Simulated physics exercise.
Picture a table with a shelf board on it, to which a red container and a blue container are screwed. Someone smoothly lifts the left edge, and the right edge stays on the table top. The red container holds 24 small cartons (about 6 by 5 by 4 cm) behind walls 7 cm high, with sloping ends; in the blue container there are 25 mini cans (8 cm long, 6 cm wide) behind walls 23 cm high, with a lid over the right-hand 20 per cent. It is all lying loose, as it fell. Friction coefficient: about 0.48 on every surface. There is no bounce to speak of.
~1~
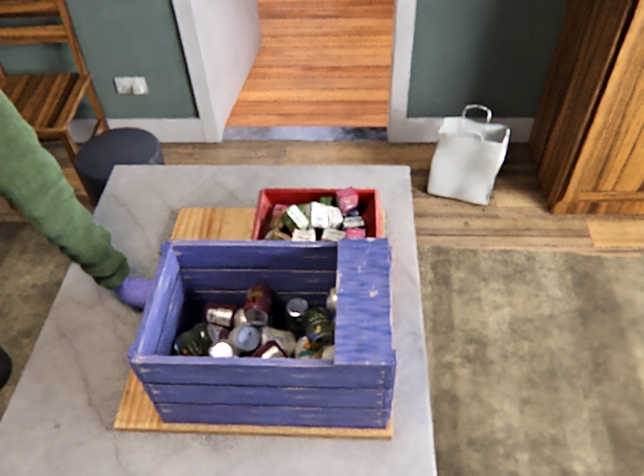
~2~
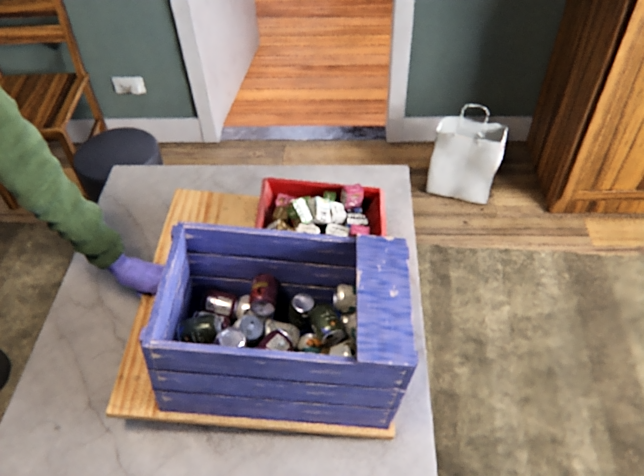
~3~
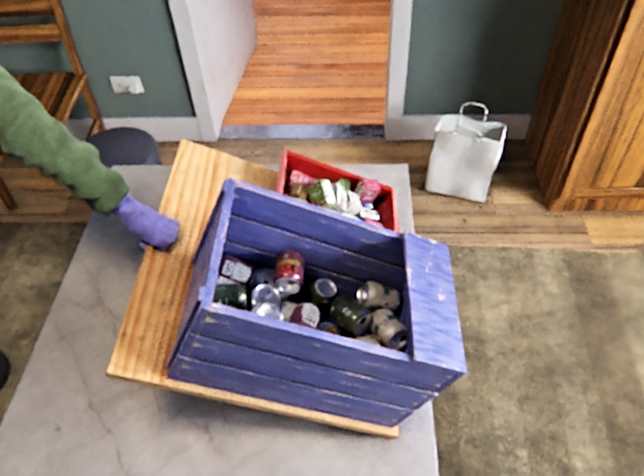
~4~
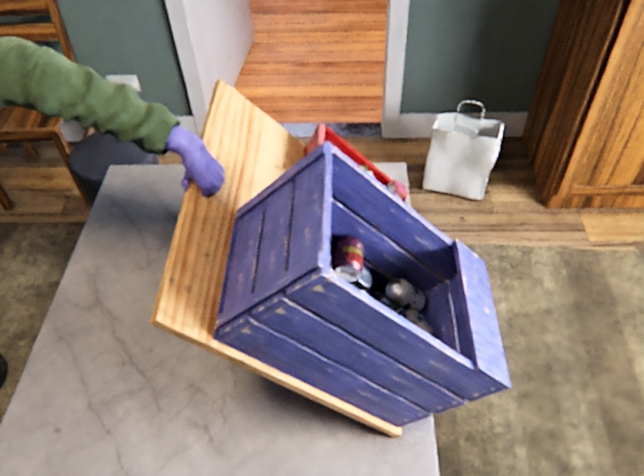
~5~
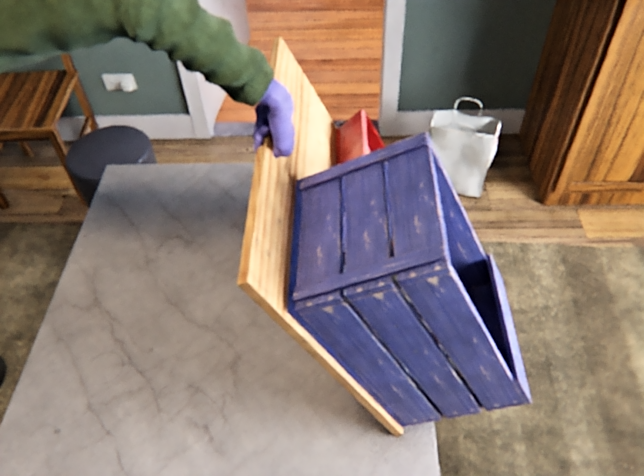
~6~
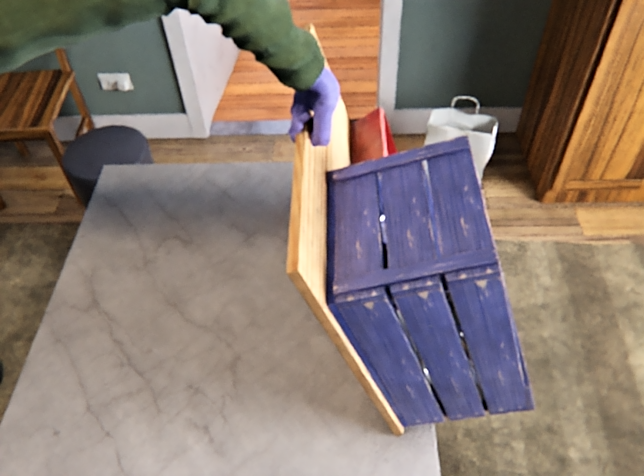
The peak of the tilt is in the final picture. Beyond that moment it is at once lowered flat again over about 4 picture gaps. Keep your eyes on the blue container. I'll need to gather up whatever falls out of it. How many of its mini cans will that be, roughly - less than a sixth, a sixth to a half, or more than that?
Looks like not even a sixth of the stuff is going to get out.
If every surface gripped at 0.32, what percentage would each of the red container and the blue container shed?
In that case the red container sheds 60 per cent, while the blue container sheds 0 per cent.
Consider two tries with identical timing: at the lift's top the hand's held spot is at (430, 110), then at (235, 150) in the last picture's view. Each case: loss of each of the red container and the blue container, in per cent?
First try, then second: The red container sheds 100 then 20 per cent, and the blue container sheds 30 then 0 per cent.
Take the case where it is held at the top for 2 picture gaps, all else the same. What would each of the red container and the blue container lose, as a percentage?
Red container: 60%, blue container: 0%.
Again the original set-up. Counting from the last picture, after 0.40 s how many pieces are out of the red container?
The red container is at around 14.
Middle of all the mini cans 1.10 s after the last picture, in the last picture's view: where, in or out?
Roughly at (320, 349).
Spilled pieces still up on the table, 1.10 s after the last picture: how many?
Estimated count: 2.
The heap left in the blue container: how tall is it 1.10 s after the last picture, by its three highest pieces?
Around 15 centimetres.
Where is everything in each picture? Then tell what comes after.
In the first frame (each is followed by its nearest rim corner in this view, unless another is named; the camera moves round a little), blue container, (385, 364); red container (by its farthest rim corner), (264, 190); 0° from level; none out.
In the second frame, blue container, (407, 365); red container, (267, 179); 7° from level.
In the third frame, blue container, (456, 370); 25° from level.
In the fourth frame, blue container, (501, 383); 47° from level.
In the fifth frame, blue container, (524, 398); 65° from level.
In the sixth frame, blue container, (528, 404); 72° from level; 6 out.
Then, 0.18 s after the last picture, tilt 51°; red container 15 in, 9 out and blue container 25 in, 0 out.
Then, 0.40 s after the last picture, tilt 7°; red container 10 in, 14 out and blue container 23 in, 2 out.
Then, 0.70 s after the last picture, tilt 0°; red container 10 in, 14 out and blue container 23 in, 2 out.
When it is over (1.10 s after the last picture), red container 10 in, 14 out and blue container 23 in, 2 out. Asked share, 2 of 25, 8 per cent.
